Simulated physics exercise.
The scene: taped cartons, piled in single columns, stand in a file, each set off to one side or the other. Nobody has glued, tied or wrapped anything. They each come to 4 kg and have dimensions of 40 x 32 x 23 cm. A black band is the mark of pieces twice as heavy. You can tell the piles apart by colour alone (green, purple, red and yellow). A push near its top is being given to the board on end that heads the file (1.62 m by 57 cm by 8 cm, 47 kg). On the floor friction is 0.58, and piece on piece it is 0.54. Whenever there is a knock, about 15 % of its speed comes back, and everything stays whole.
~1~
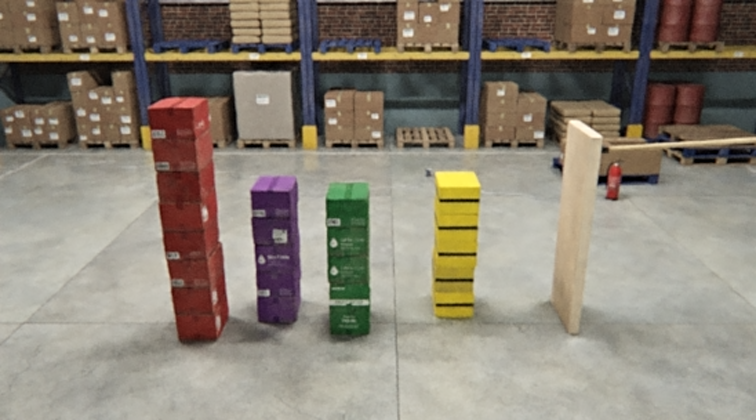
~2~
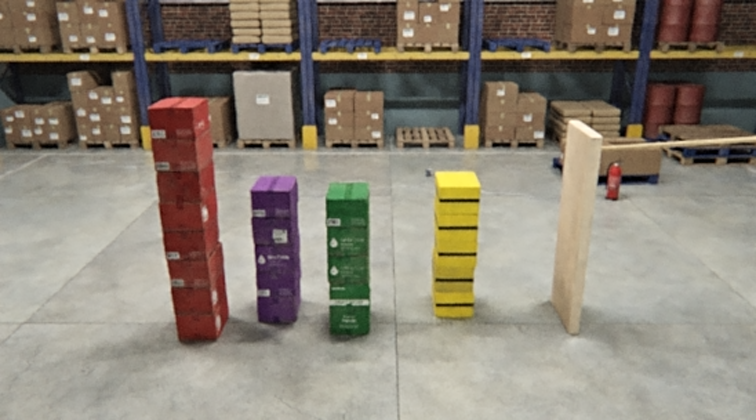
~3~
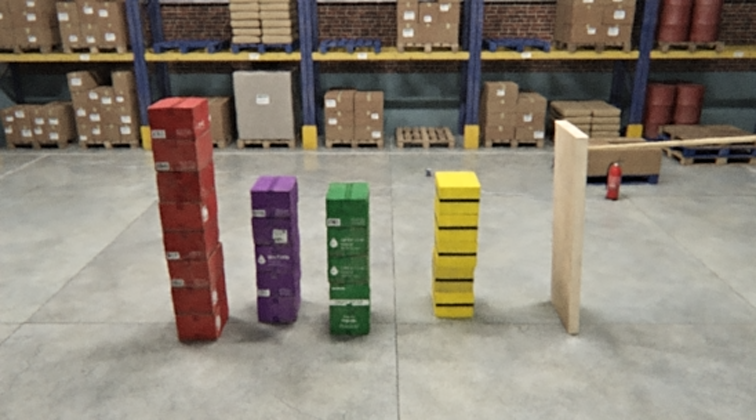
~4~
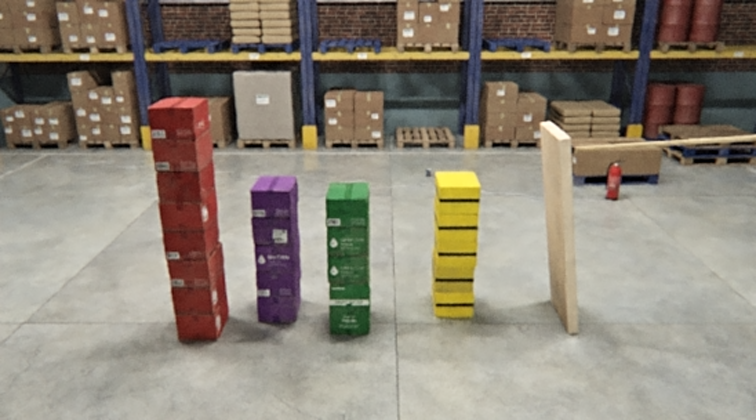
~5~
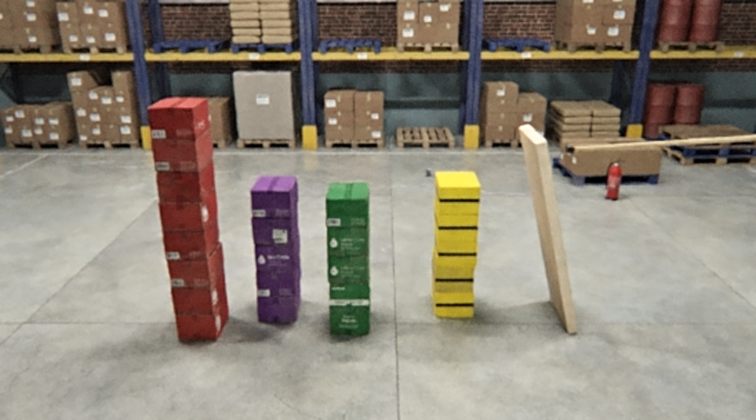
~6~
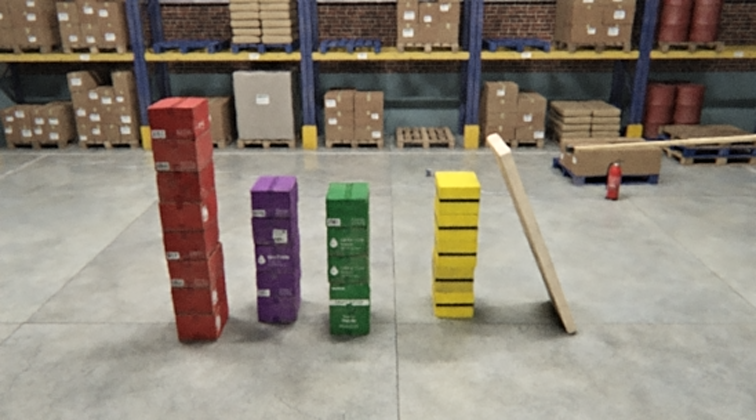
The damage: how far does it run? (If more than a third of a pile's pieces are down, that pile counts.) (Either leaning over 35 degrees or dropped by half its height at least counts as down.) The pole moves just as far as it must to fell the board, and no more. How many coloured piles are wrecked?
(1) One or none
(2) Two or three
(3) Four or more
Two or three (2).
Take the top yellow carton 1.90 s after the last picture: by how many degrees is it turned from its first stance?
Rotation: Approx. 180°.
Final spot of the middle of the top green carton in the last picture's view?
It settles close to (145, 355) in the last view.
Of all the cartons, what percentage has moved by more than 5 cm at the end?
60 in a hundred.
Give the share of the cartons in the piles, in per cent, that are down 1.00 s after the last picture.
It's 20 percent at that point.
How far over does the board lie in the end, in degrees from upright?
70°, roughly.
Then, 0.66 s on from the sixth picture, board 51° from upright; none of the 23 cartons down, 6 disturbed; top yellow carton tipped 27°; top green carton displaced 57 mm.
Then, 1.00 s on from the sixth picture, board 71° from upright; 5 of the 23 cartons down; top yellow carton tipped 23°, 31 cm lower; top green carton tipped 11°.
Then, 1.90 s on from the sixth picture, board 71° from upright; 9 of the 23 cartons down; top yellow carton upside down; top green carton on its side.
Finally, board 71° from upright; 9 of the 23 cartons down; top green carton upside down; top yellow carton upside down. Wrecked, green and yellow. Seen by the last camera, middles, top green carton near (145, 355), top yellow carton near (260, 258).
